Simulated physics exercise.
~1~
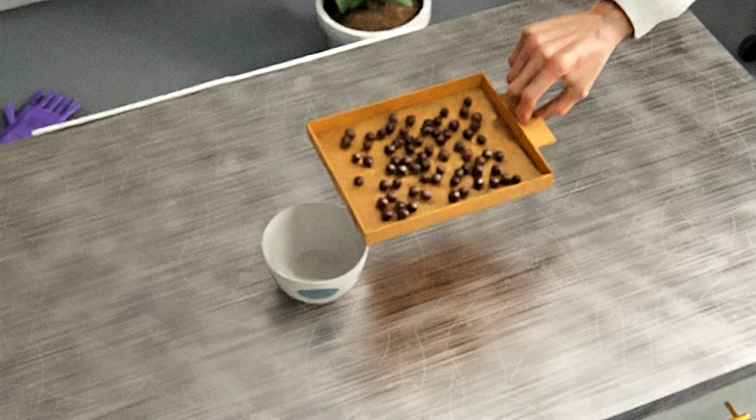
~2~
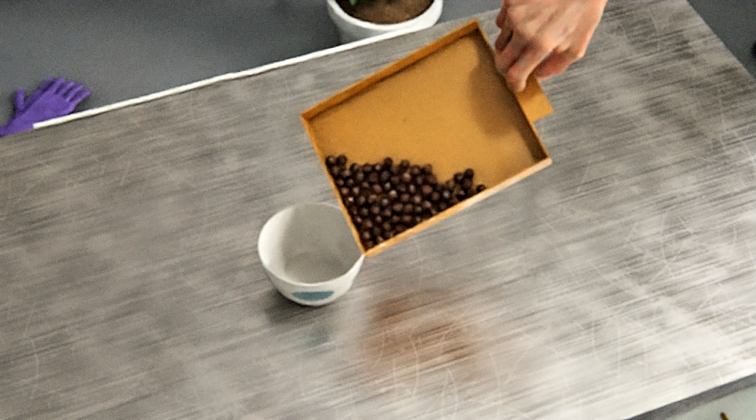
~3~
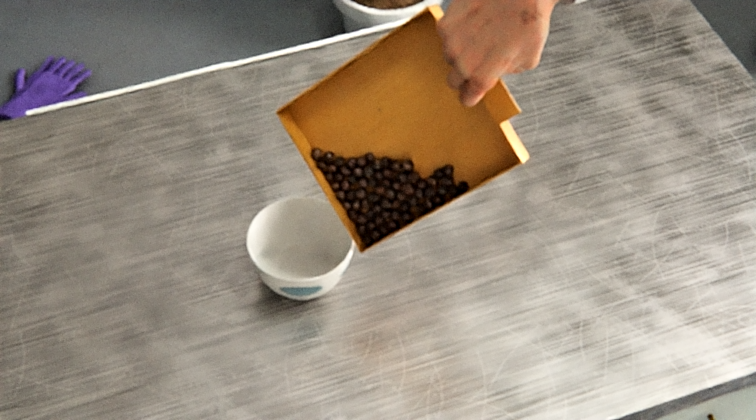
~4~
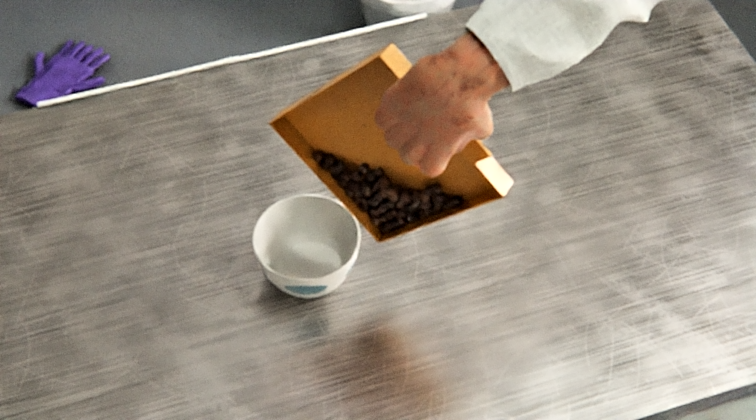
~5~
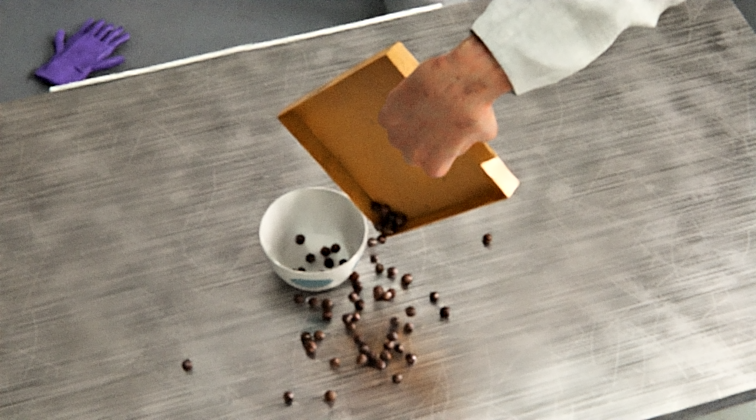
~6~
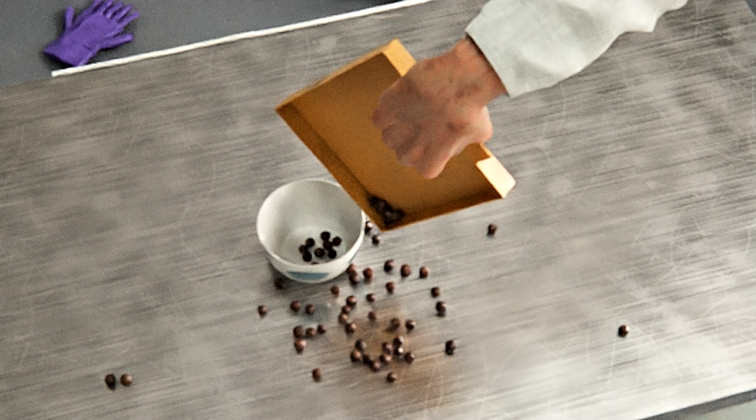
At the start, a hand holds a shallow orange-brown tray of dark chocolate balls above a scratched metal table, beside a white bowl, with a purple glove at the upper left. The hand tips the tray toward the bowl, and the balls roll down and bunch along its lower edges. It keeps tilting more steeply while the pile stays inside. Then most of the balls spill out near the lower corner, a few dropping into the bowl and many scattering across the table. At the end, the tray rests steeply tilted with a few balls in its corner, and most lie outside the bowl.
